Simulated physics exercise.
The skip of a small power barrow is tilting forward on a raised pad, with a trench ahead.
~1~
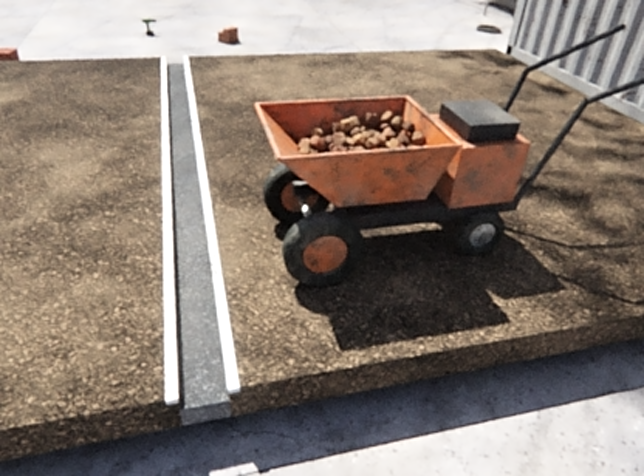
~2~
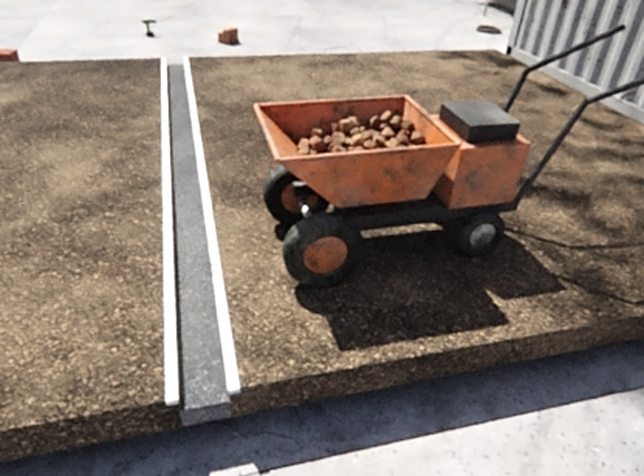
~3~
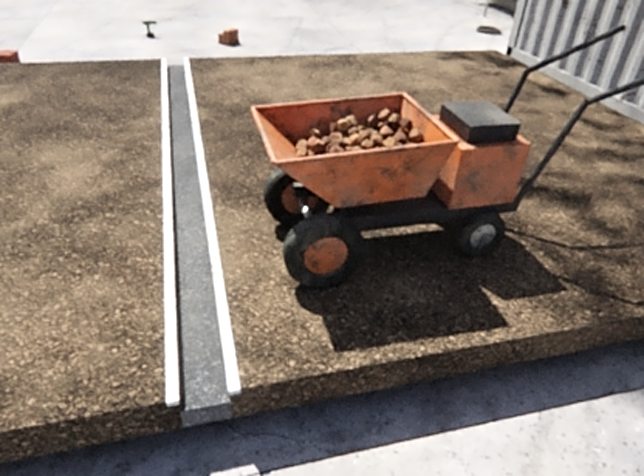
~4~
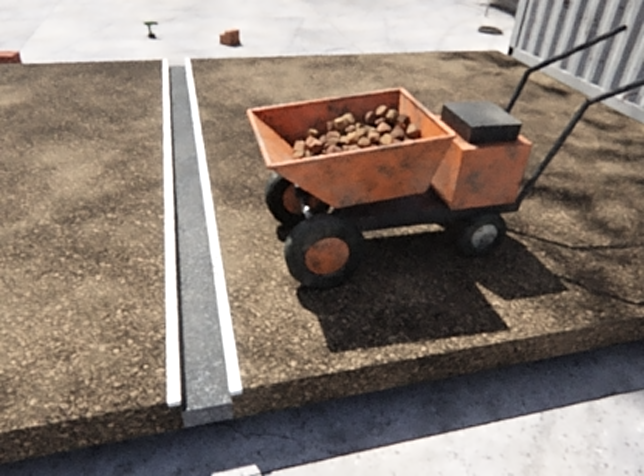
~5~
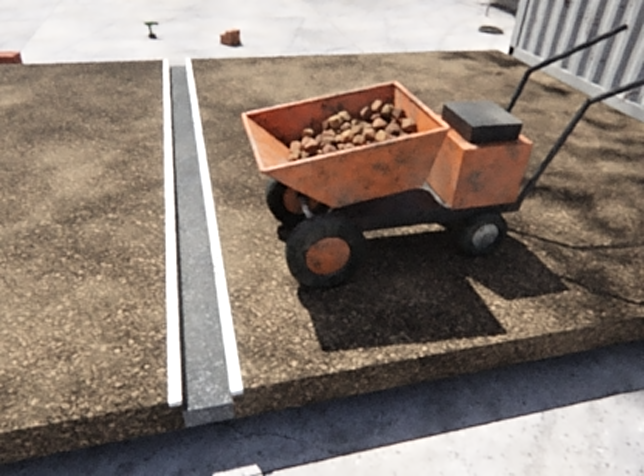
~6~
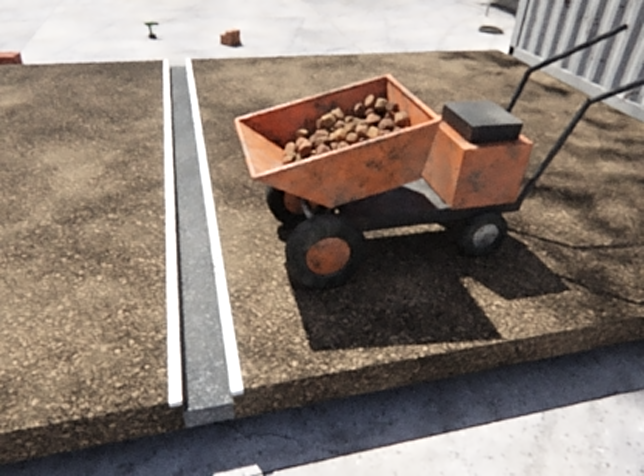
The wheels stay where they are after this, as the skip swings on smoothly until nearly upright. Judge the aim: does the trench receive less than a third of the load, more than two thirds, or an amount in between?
The trench will get the middle band, a third to two thirds.
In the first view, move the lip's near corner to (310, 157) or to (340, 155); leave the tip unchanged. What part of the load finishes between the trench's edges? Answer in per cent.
Result: 50 in a hundred, then 50 in a hundred.
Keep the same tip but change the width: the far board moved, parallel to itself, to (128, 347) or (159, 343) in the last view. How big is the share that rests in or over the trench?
In order: 90 per cent, then 60 per cent.
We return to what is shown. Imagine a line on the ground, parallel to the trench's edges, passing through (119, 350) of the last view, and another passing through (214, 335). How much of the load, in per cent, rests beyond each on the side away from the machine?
20 % and 90 %.
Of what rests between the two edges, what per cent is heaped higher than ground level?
Close to 50 percent.
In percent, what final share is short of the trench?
Roughly 0 in a hundred.
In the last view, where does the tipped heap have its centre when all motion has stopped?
At about (180, 261).
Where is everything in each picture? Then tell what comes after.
In the first picture, lip of the skip at (280, 160), level; top of the load at (379, 141), clay clods; first edge of the trench at (225, 330); far edge at (170, 338), the trench under half as wide as the skip, and shallow for its width.
In the second picture, lip of the skip at (279, 161), level; top of the load at (379, 142).
In the third picture, lip of the skip at (275, 164), tipped barely; top of the load at (377, 141).
In the fourth picture, lip of the skip at (270, 167), tipped barely; top of the load at (383, 146).
In the fifth picture, lip of the skip at (263, 172), tipped a little; top of the load at (392, 132).
In the sixth picture, lip of the skip at (255, 178), tipped a little; top of the load at (386, 127); first edge of the trench at (229, 332); far edge at (174, 340).
Soon, skip tipped steeply; all in the skip.
A while on, skip tipped steeply; nearly all in the skip; a small part in or heaped over the trench; a stray few beyond it; a stray few falling.
Towards the end, skip tipped right over; a small part in the skip; a stray few short of the trench; about half in or heaped over the trench; about half beyond it.
Finally, skip tipped right over; a small part in the skip; a stray few short of the trench; about half in or heaped over the trench; about half beyond it.
